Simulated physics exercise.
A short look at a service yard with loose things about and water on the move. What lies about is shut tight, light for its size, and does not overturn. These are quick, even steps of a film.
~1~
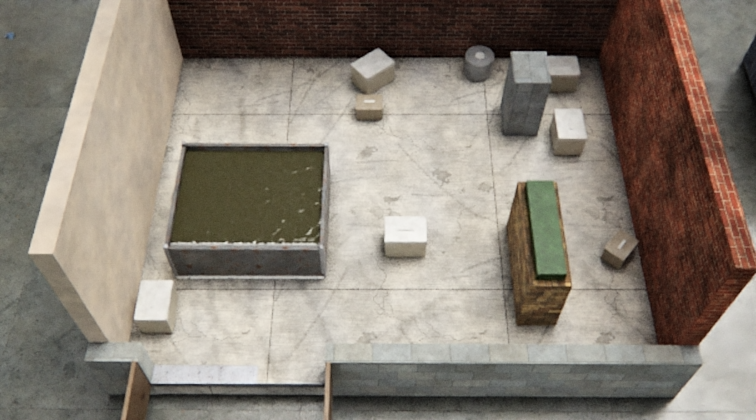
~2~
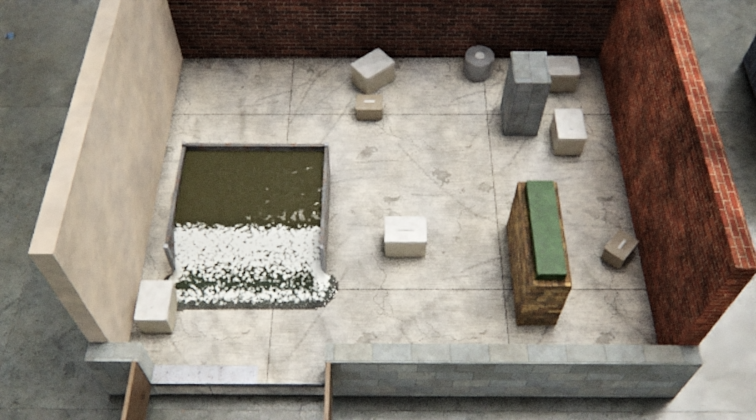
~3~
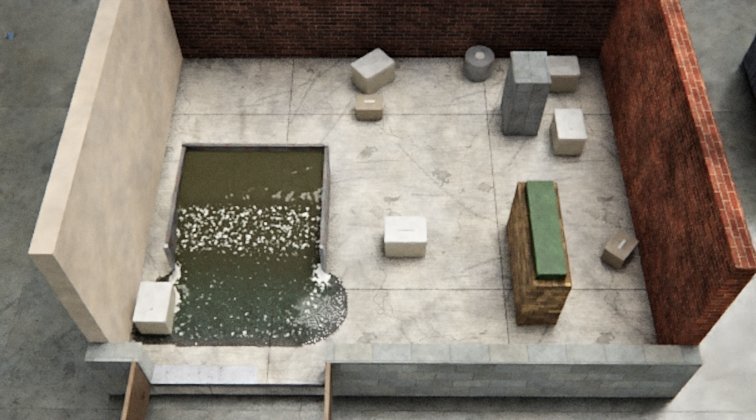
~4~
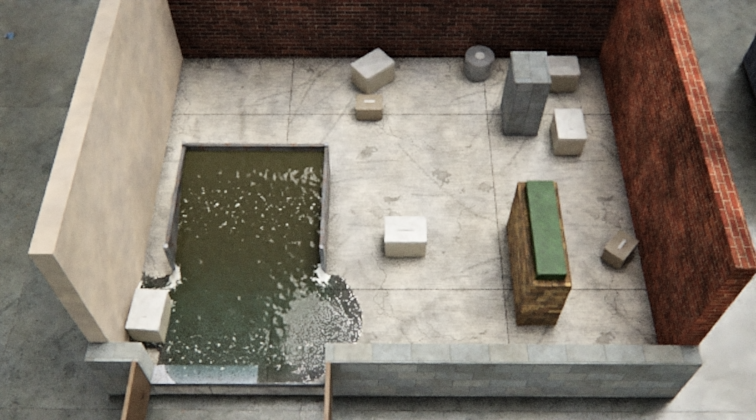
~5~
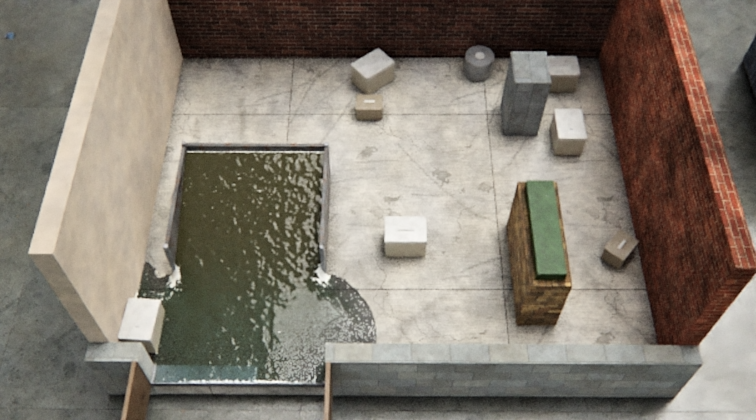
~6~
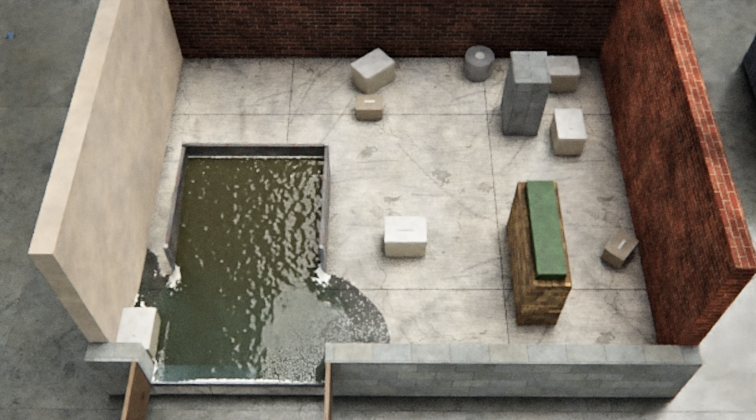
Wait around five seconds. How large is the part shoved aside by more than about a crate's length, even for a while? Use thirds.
Share: Less than a third.
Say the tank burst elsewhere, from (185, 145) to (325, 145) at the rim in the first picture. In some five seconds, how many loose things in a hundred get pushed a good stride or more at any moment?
Near 60 in a hundred.
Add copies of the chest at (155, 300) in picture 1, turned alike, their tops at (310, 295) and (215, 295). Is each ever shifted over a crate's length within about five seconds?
In turn: Pushed that far, shifted that much.
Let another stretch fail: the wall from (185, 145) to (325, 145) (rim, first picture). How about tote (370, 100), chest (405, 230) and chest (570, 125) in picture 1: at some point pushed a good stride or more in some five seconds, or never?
In that order: Moved that far, never so far, under that.
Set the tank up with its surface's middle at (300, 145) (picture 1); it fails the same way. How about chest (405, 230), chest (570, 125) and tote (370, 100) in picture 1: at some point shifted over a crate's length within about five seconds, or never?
In turn: No, under that, short of that.
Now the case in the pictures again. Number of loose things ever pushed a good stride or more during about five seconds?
1 of them.
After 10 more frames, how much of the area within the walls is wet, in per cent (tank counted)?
I make it 30 per cent.
A moment on, 0 of 8 are well off their spots; 1 afloat.
Next, 0 of 8 are well off their spots; 1 afloat.
Later, 1 of 8 are well off their spots; 1 afloat.
In the end, 1 of 8 are well off their spots, and 1 have been at some point; 0 afloat.
